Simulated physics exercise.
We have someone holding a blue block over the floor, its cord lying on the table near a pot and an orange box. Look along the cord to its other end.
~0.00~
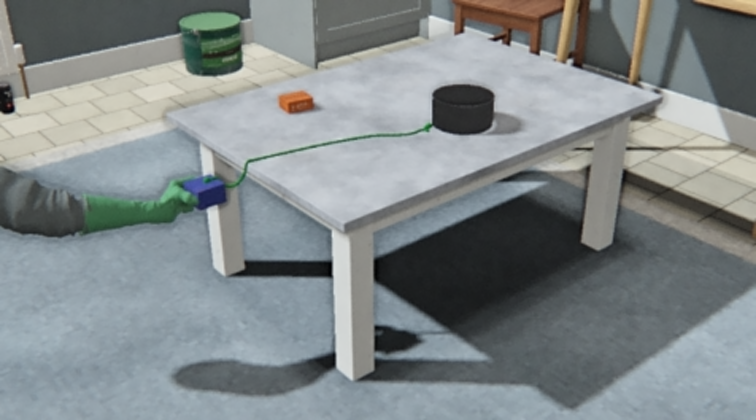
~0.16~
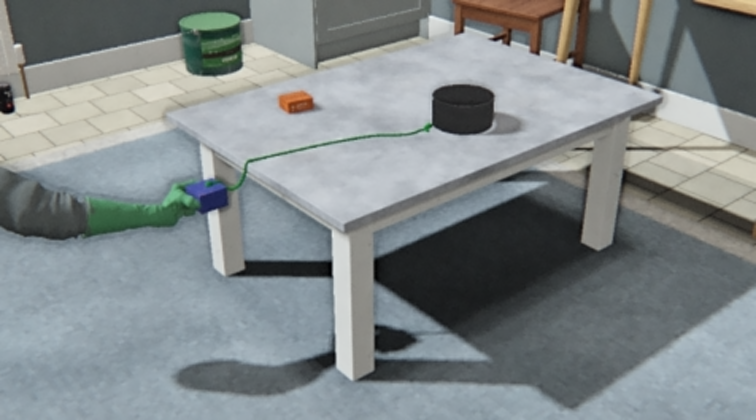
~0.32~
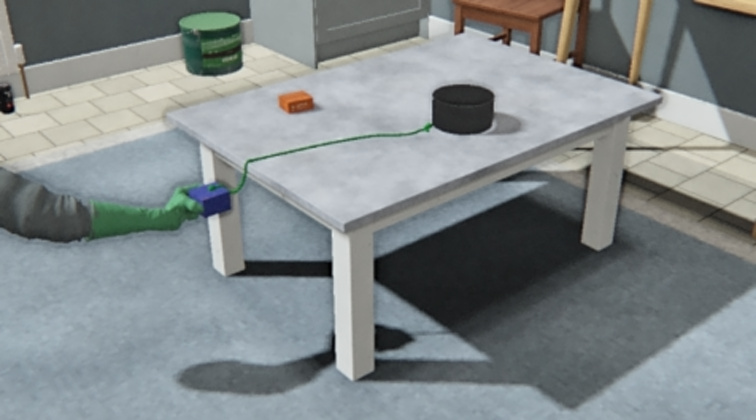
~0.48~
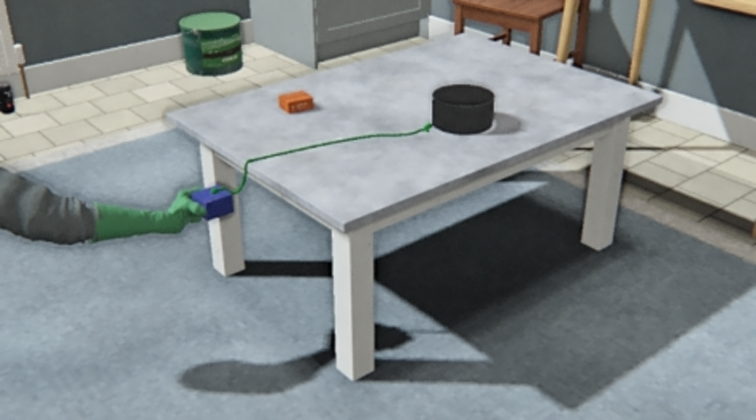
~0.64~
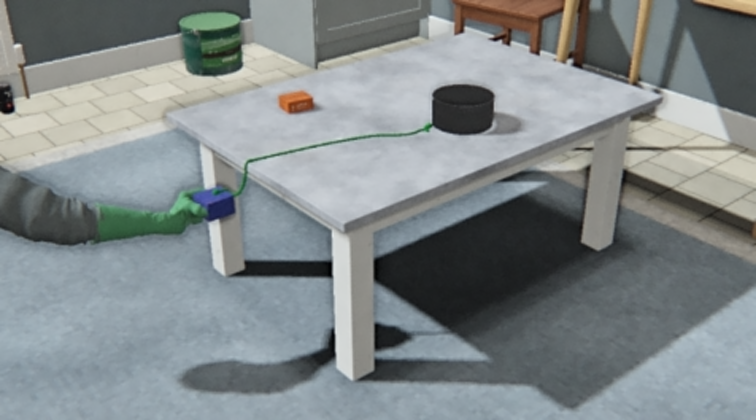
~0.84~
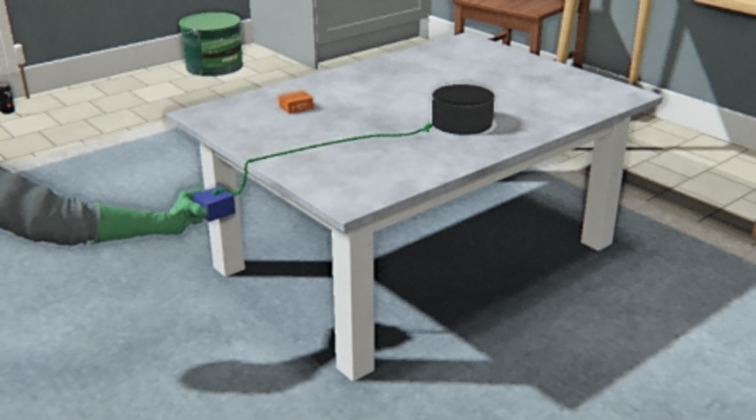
A blue block in a green-gloved hand sank slightly and shifted a little right beside the table, then stayed still, its green cord running across the tabletop to a black pot near an orange box.
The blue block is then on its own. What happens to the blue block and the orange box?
By the end the blue block has stayed suspended, and the orange box has held its position.
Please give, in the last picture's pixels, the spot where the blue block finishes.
End point, last frame: (289, 263).
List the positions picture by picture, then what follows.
The first frame shows blue block (205, 192); pot (463, 95); orange box (296, 96).
The second frame shows blue block (207, 196).
The third frame shows blue block (210, 200).
The fourth frame shows blue block (213, 203); cord through (390, 135) (321, 145).
The fifth frame shows blue block (214, 204); cord through (390, 135) (321, 145).
The sixth frame shows blue block (214, 204); pot (463, 95); orange box (296, 96); cord tied to the pot, with little slack.
After 1.52 s, block below the edge near (283, 250); pot shifted a little; box unmoved.
After 2.26 s, block below the edge near (298, 255); pot shifted a little; box unmoved.
At rest, block below the edge near (289, 263); pot shifted a little; box unmoved. The blue block ends up dangling and the orange box keeps its place.
